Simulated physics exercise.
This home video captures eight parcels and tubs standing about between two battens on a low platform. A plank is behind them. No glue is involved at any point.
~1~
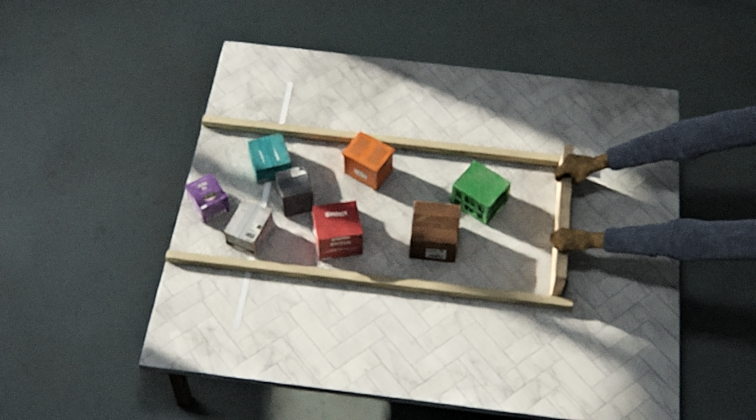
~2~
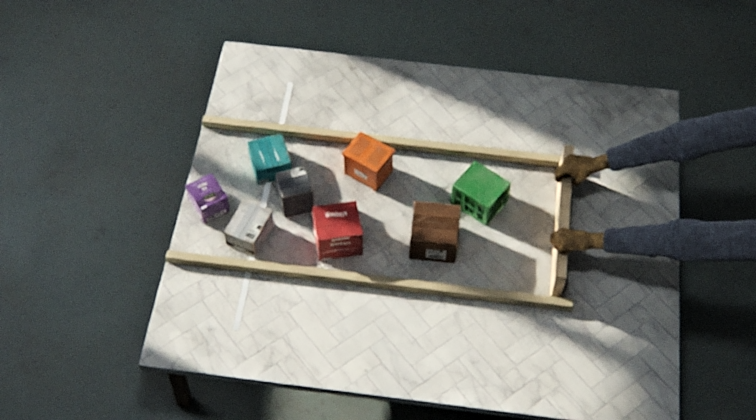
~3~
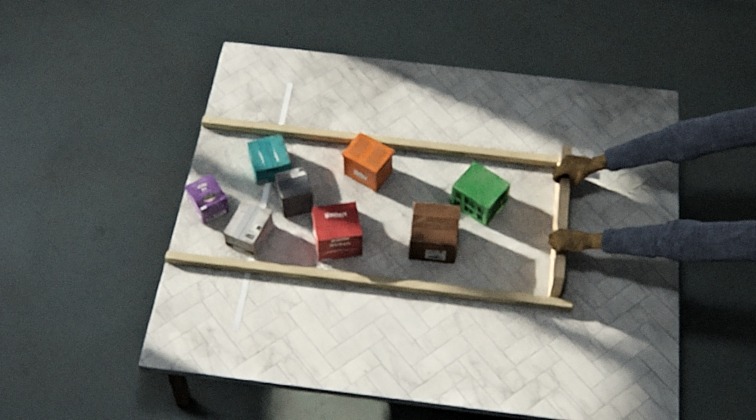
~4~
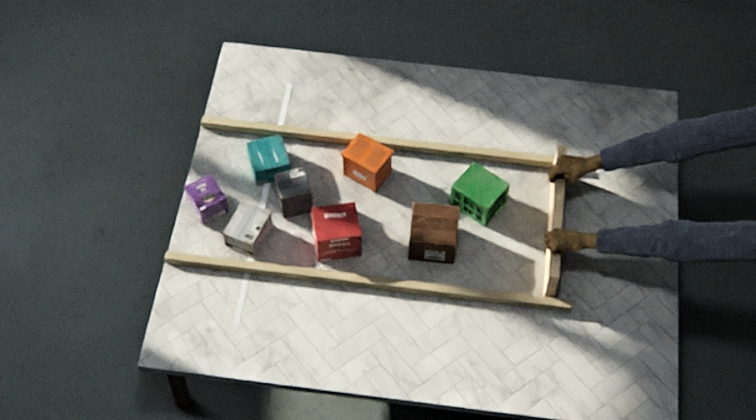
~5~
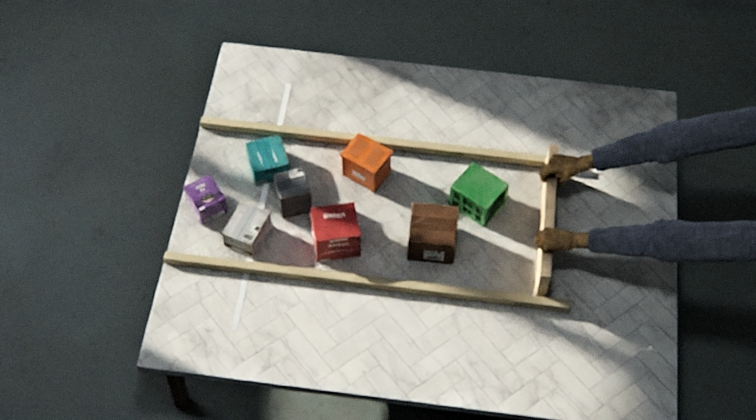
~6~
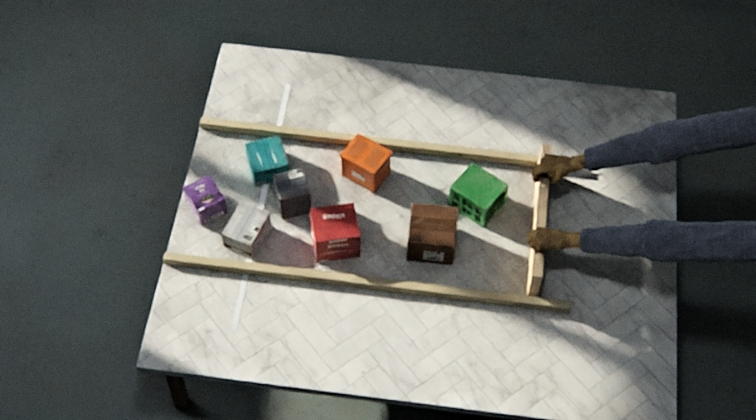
Eight coloured boxes and crates stand between two long wooden battens on a pale, herringbone-patterned platform, seen from above against a dark floor. Purple, white, turquoise and grey ones cluster at the left near a strip of white tape, with orange and red in the middle and brown and green to the right. Two gloved hands slide an upright plank slightly leftward, while the boxes and view stay practically still.
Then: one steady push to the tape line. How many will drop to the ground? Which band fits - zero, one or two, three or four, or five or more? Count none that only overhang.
The band that fits is one or two.
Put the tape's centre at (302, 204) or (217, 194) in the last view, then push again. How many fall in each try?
Counts: 0, 5.
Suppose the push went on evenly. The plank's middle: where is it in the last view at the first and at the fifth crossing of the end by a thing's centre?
At (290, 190) for the first, at (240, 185) for the fifth.
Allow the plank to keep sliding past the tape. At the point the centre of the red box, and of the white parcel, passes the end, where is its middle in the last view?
The middle is at (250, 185) when it's the red box, and at (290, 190) when it's the white parcel.
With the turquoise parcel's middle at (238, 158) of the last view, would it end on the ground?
Started there, the object is not lost.
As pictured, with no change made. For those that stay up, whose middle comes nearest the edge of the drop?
The red box winds up nearest.
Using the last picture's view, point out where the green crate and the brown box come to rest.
In the last picture the green crate sits around (241, 177) and the brown box around (232, 211).
Soon after, none off yet; purple box at rest near (205, 200); white parcel at rest near (247, 230); turquoise parcel at rest near (267, 161).
After that, none off yet; purple box at rest near (205, 200); white parcel displaced a little near (239, 231); turquoise parcel at rest near (267, 161).
In the end, the number that fall off is one or two; gone, white parcel and purple box.
